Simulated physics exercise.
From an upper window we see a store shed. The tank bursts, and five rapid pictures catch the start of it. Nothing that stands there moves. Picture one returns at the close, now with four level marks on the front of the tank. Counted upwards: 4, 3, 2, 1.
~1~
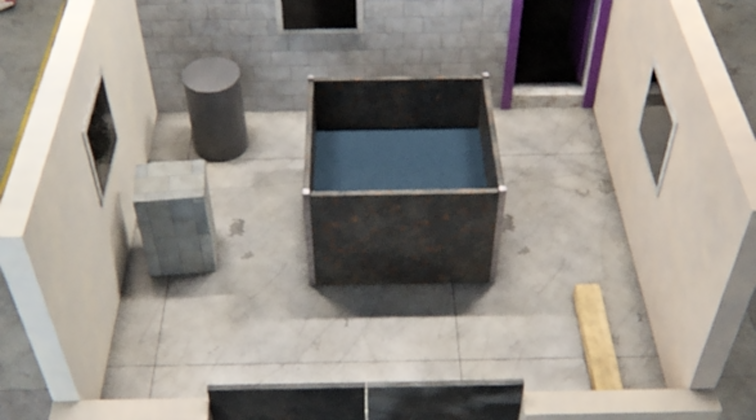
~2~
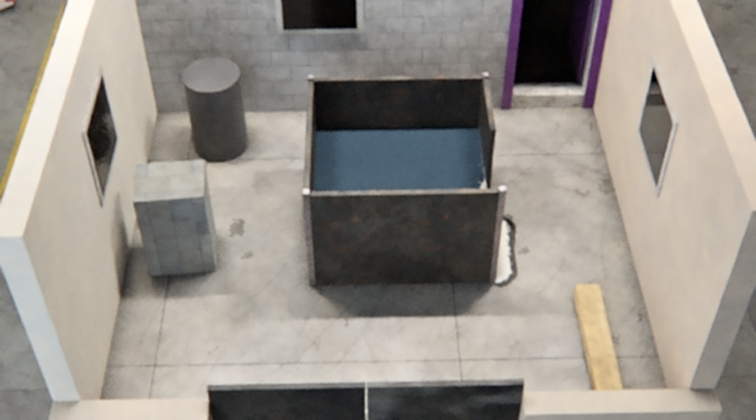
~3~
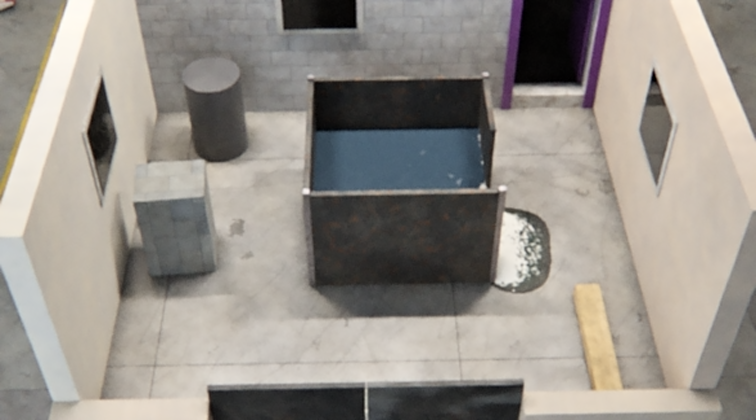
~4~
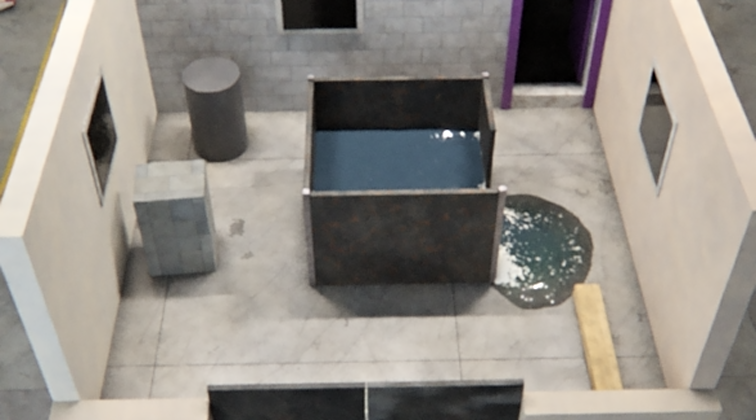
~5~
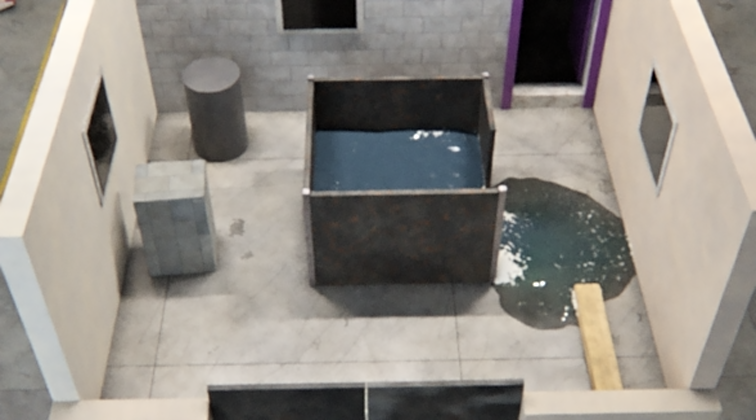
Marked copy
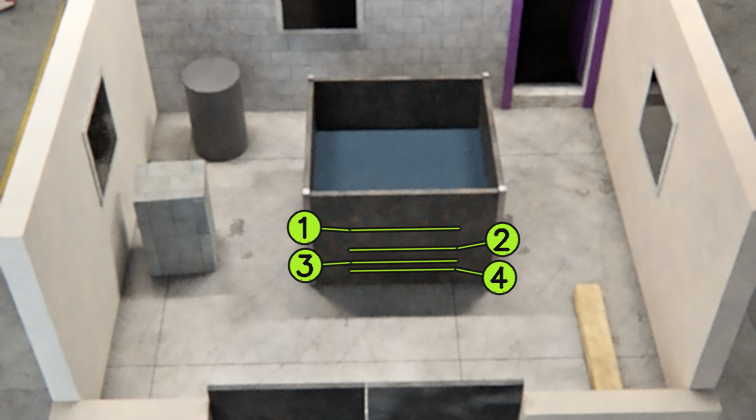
In a store shed seen from above, water in a dark square tank lay still, then leaked out at its right side and spread across the floor in a widening puddle, reaching the wooden plank.
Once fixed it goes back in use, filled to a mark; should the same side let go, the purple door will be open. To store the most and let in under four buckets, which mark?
That is level 2.
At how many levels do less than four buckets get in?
Three.
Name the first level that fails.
It is 1.
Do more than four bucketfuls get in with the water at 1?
Yes, that goes wrong.
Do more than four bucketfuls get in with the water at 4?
No, that is safe.
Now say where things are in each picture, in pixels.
Water in the tank at rest, its middle at (400, 180); foot of the purple doorway at (546, 108); shut gate at (366, 392), in the first picture.
In the second picture, 1 % of the ground under water, visible out to (505, 278).
In the third picture, 3 % of the ground under water, visible out to (535, 221).
In the fourth picture, 6 % of the ground under water, visible out to (580, 232).
In the fifth picture, 11 % of the ground under water, visible out to (623, 227).
In lime, 1 at (404, 229); 2 at (403, 249); 3 at (403, 261); 4 at (403, 270); from the bottom up 4, 3, 2, 1.
With 1, about 8 bucketfuls get in.
With 2, a splash gets over, under a bucket.
With 3, nothing gets over.
With 4, nothing gets over.
